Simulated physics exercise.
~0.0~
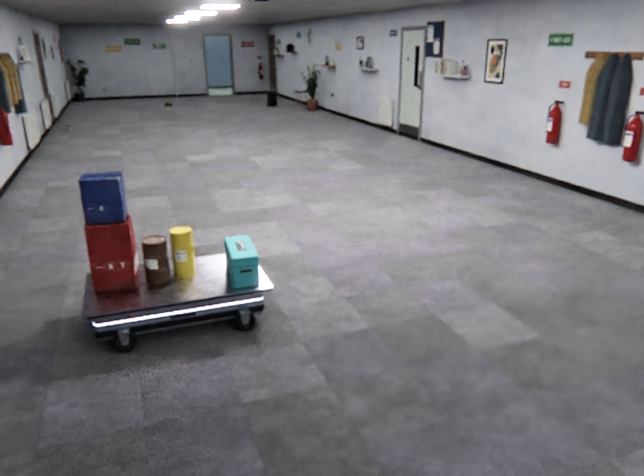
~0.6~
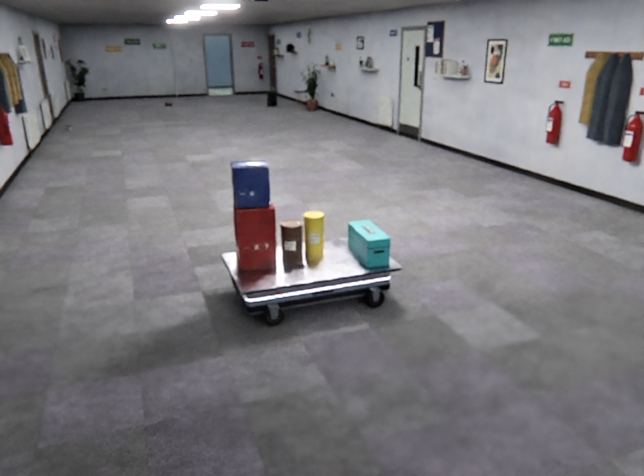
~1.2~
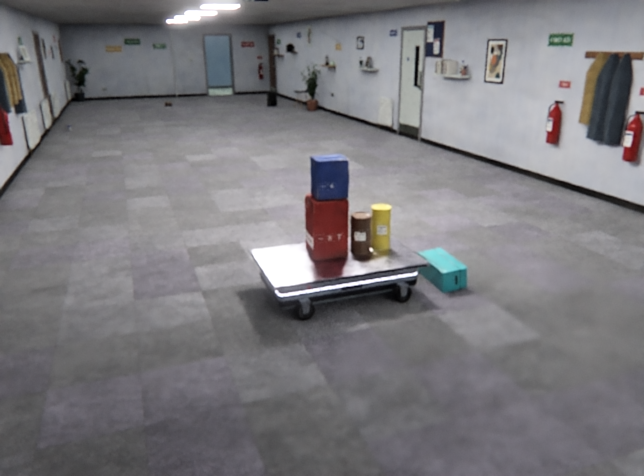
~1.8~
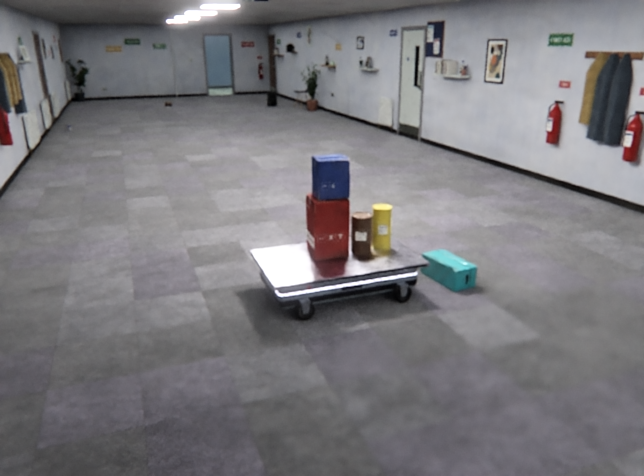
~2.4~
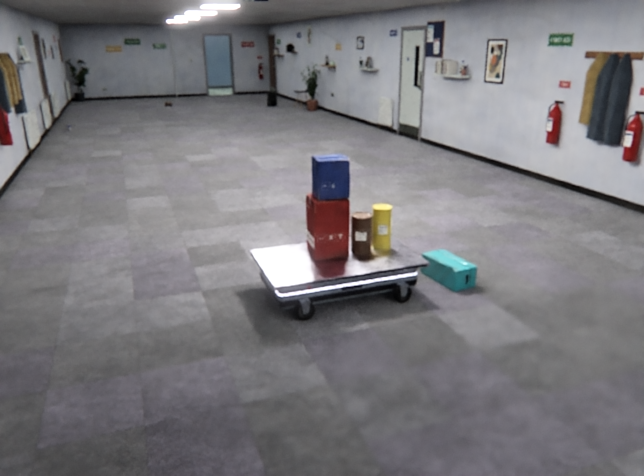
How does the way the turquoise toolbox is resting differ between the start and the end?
At the start the turquoise toolbox stands upright on the cart, and at the end it lies on its side on the floor to the right of the cart.
